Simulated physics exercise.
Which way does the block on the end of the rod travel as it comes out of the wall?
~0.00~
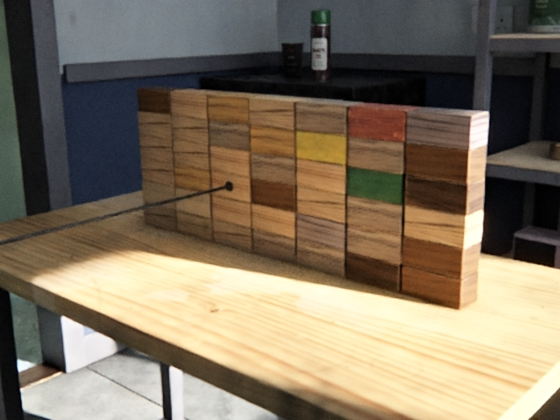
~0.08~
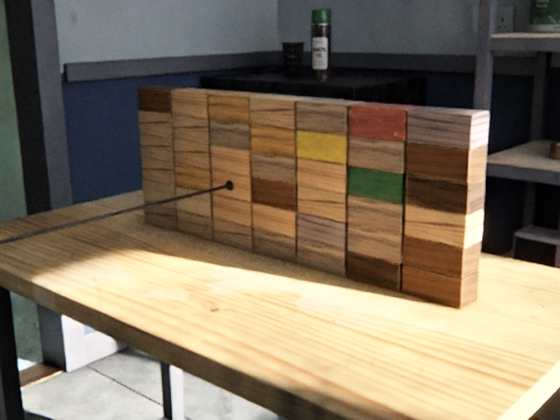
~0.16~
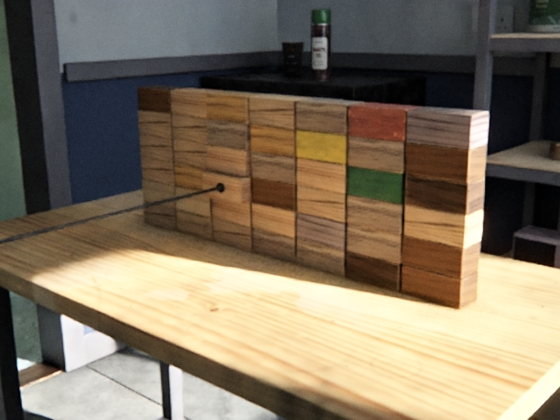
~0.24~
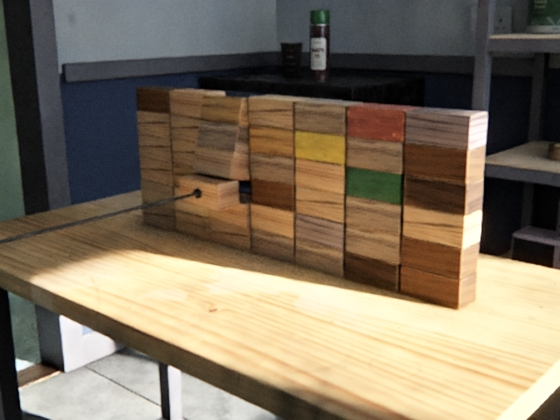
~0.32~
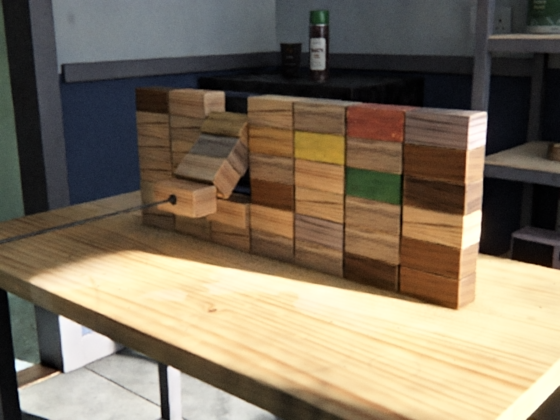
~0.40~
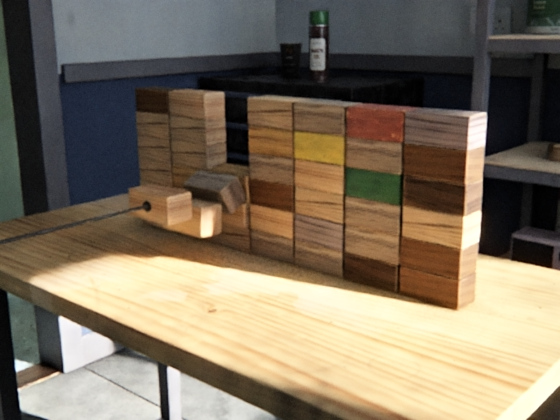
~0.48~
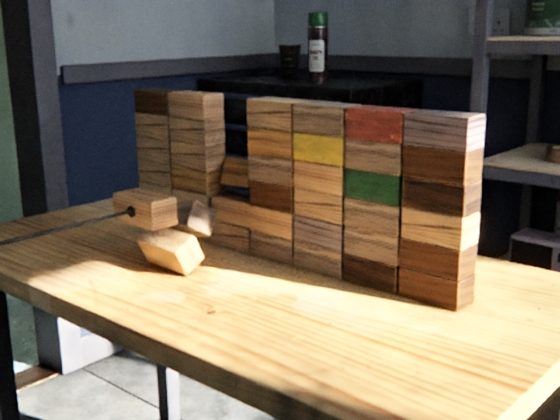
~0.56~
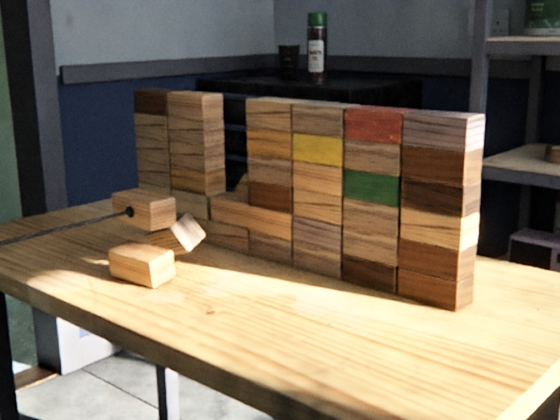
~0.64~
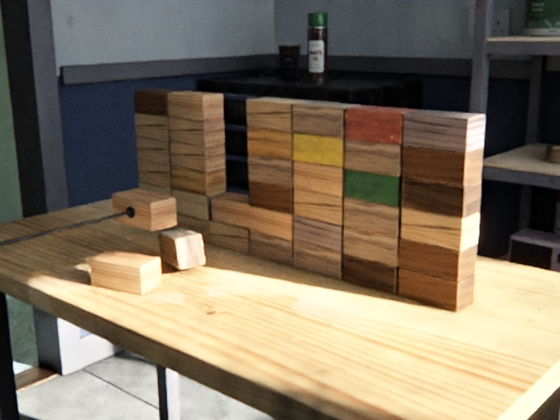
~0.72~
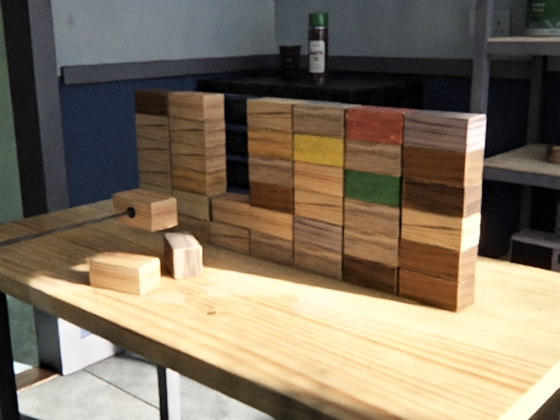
It moves to the left, drawn out of the wall by the rod.
